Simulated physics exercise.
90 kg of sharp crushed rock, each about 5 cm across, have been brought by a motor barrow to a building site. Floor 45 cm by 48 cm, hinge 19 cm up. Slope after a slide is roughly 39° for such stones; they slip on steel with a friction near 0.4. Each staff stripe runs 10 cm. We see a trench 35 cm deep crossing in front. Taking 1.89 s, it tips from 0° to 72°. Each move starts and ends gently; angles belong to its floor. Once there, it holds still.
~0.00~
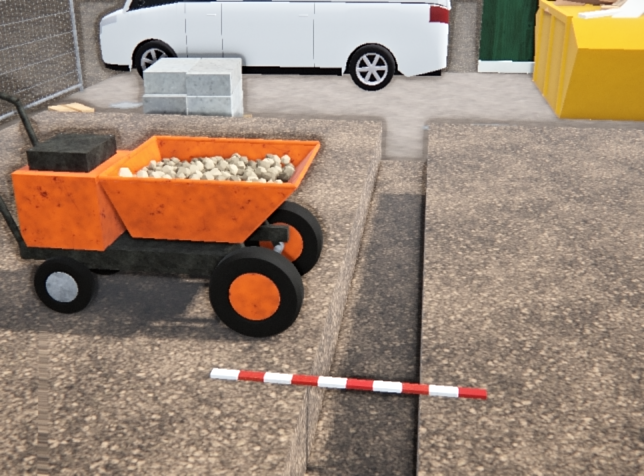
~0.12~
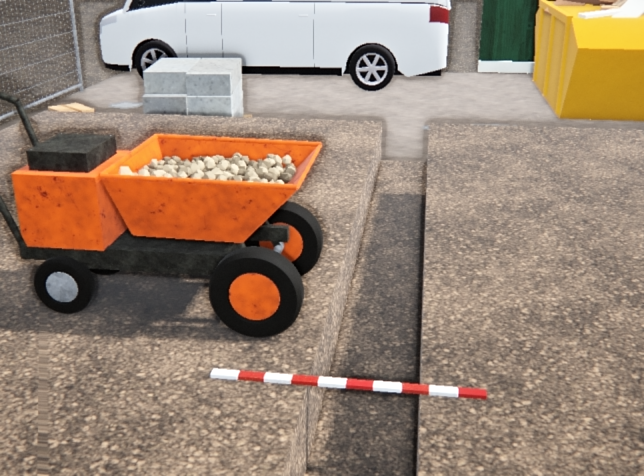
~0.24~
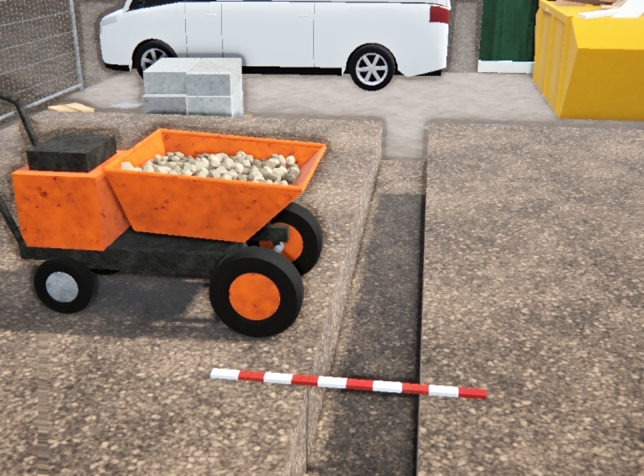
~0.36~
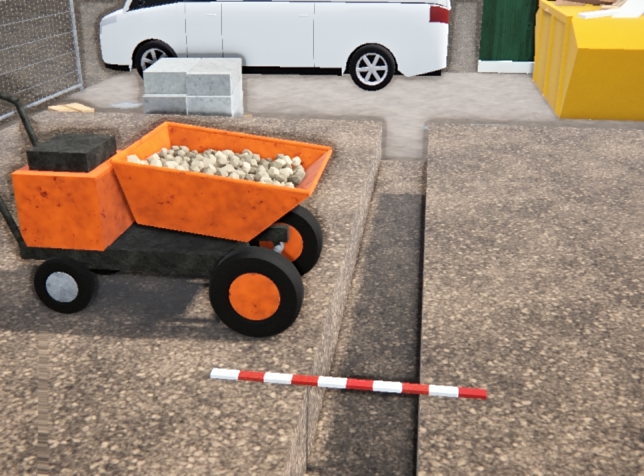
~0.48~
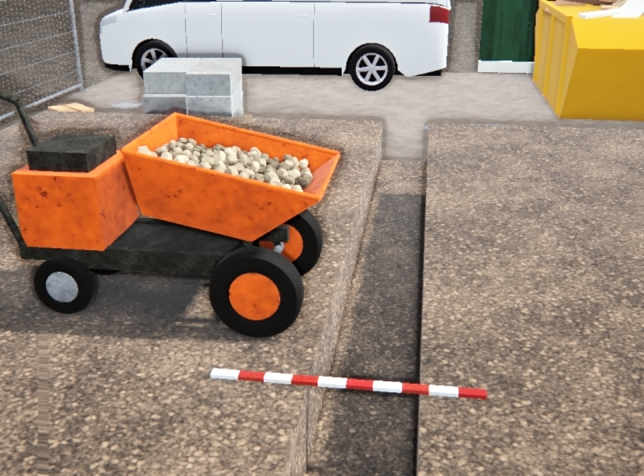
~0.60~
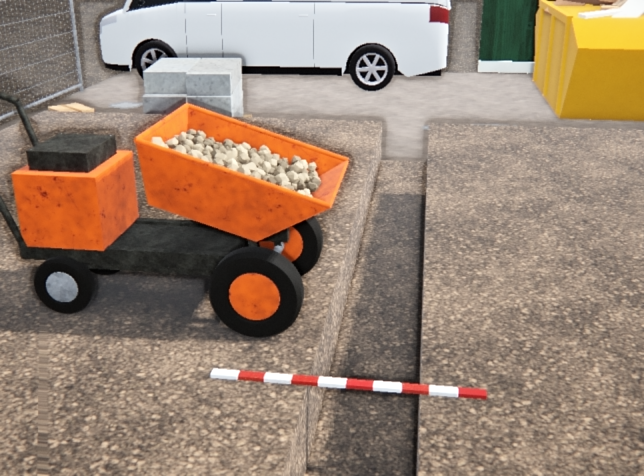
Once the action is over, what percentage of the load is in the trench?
About 76 in every hundred.
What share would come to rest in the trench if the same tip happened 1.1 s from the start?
Roughly 70 per cent would.
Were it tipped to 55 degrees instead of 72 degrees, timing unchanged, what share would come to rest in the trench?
It would be near 10 per cent.
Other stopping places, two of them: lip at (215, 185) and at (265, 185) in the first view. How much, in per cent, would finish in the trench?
100 %, then 100 %.
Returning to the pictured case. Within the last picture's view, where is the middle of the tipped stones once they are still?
(403, 364).
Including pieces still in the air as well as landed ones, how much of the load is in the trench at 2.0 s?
By that point it's something like 30 in a hundred.
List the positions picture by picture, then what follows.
In the first frame, the skip is at 0°, its lip at (296, 187); the top of the load is at (231, 164).
In the second frame, the skip is at 1°, its lip at (297, 188); the top of the load is at (227, 163); the stones move at 0.1 m/s on average.
In the third frame, the skip is at 3°, its lip at (302, 190); the top of the load is at (217, 161); the stones move at 0.2 m/s on average.
The fourth frame shows lip at (310, 194), floor tilted 7°, highest stones at (206, 157); the stones move at 0.3 m/s on average.
The fifth frame shows lip at (319, 199), floor tilted 12°, highest stones at (195, 150); the stones move at 0.3 m/s on average.
The sixth frame shows lip at (330, 206), floor tilted 17°, highest stones at (193, 141); the stones move at 0.4 m/s on average.
After 1.4 s the floor is at 61°; 100 % in the skip; the foremost stones are at (383, 250).
After 2.0 s the floor is at 72°; 57 % in the skip, 29 % in the trench, 14 % past the trench; the foremost stones are at (467, 311).
After 2.3 s the floor is at 72°; 22 % in the skip, 53 % in the trench, 25 % past the trench; the foremost stones are at (515, 315).
After 4.3 s the floor is at 72°; 0 % in the skip, 76 % in the trench, 24 % past the trench; the foremost stones are at (532, 325).
